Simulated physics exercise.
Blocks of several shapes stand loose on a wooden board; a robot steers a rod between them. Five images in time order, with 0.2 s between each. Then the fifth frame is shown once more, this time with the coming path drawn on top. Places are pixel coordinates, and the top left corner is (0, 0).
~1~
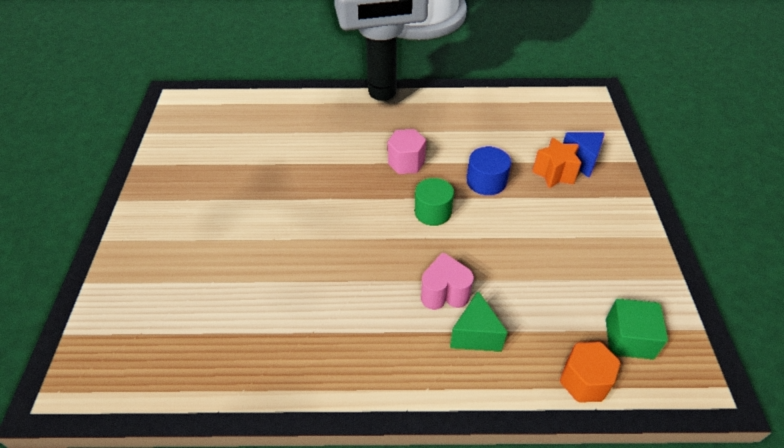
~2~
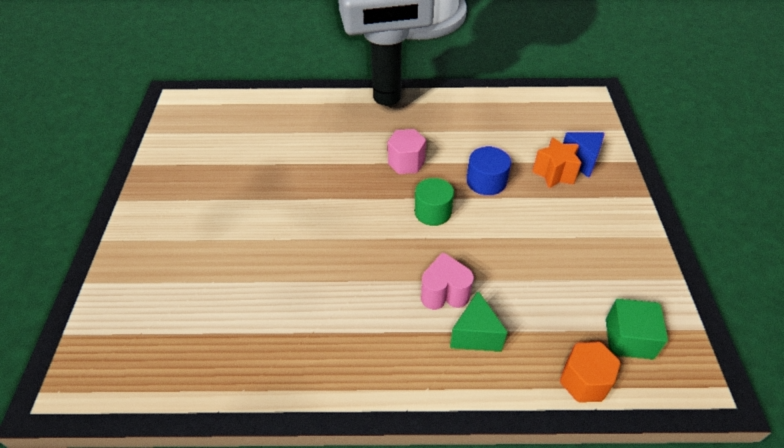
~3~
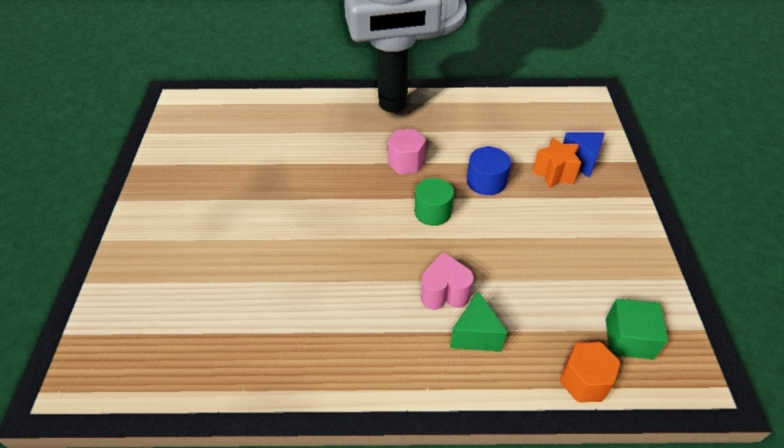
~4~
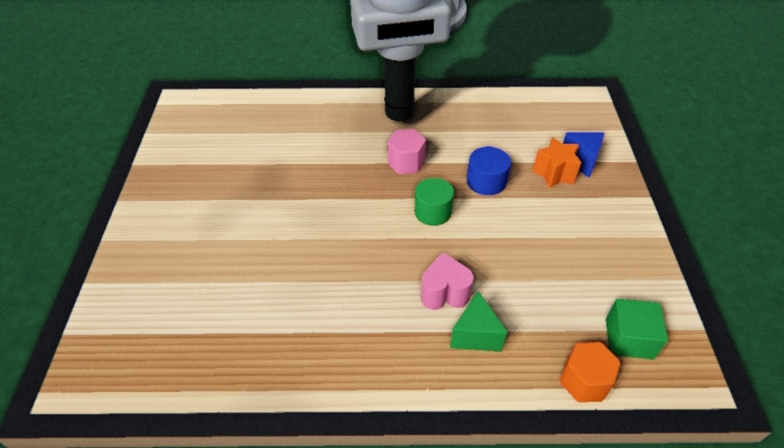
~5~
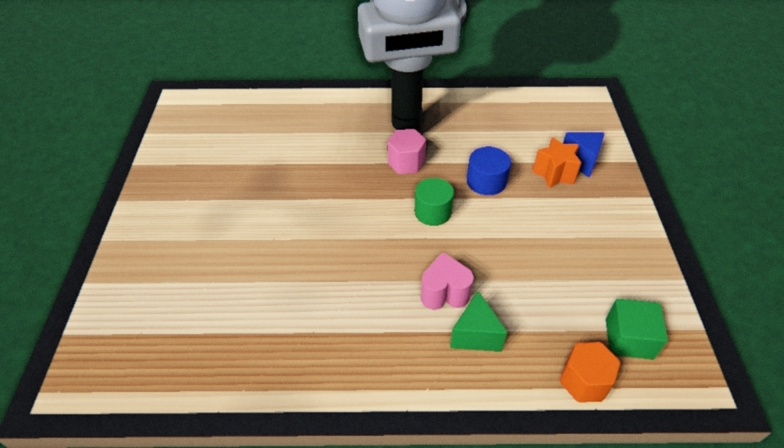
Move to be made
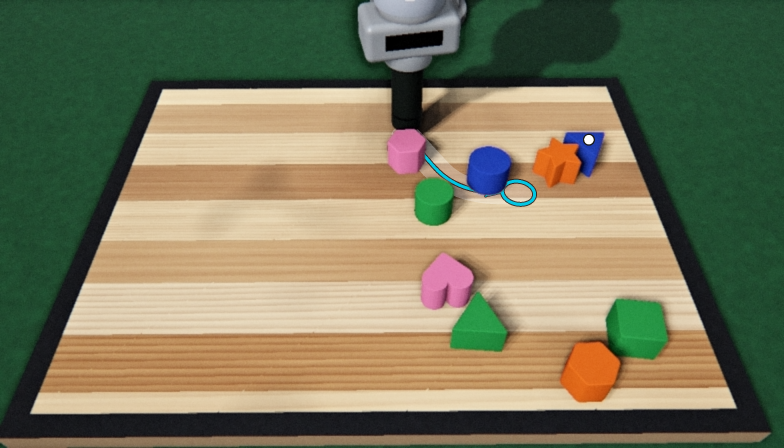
In this clip, colored blocks of several shapes stand still on a striped wooden board while a robot's black rod moves a short way from the back edge toward the viewer and slightly right, nearing the pink six-sided block.
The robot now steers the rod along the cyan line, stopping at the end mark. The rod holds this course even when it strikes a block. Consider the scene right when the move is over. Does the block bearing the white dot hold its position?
No, that is not what happens.
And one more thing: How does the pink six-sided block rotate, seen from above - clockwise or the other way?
The sense of turning is clockwise.
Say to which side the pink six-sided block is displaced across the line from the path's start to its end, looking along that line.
The right-hand side.
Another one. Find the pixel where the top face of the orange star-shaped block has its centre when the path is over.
My estimate: (582, 147).
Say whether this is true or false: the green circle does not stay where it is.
This is false.
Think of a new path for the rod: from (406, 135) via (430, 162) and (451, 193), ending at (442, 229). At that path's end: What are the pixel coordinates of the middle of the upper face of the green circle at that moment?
Near (410, 219).
The line goes from (406, 135) over (431, 163) and (467, 188) to (518, 193); the dot is on the blue triangle.
On the path given first. One third of the way, rod (432, 153); pink six-sided block (407, 156), turned 55° clockwise.
Two thirds of the way, rod (469, 177); pink six-sided block (406, 157), turned 60° clockwise; blue circle (506, 161).
At the end, rod (521, 182); pink six-sided block (406, 157), turned 60° clockwise; green circle unmoved; blue circle (550, 156); orange star-shaped block (582, 147); blue triangle (602, 134), turned 25° anticlockwise.
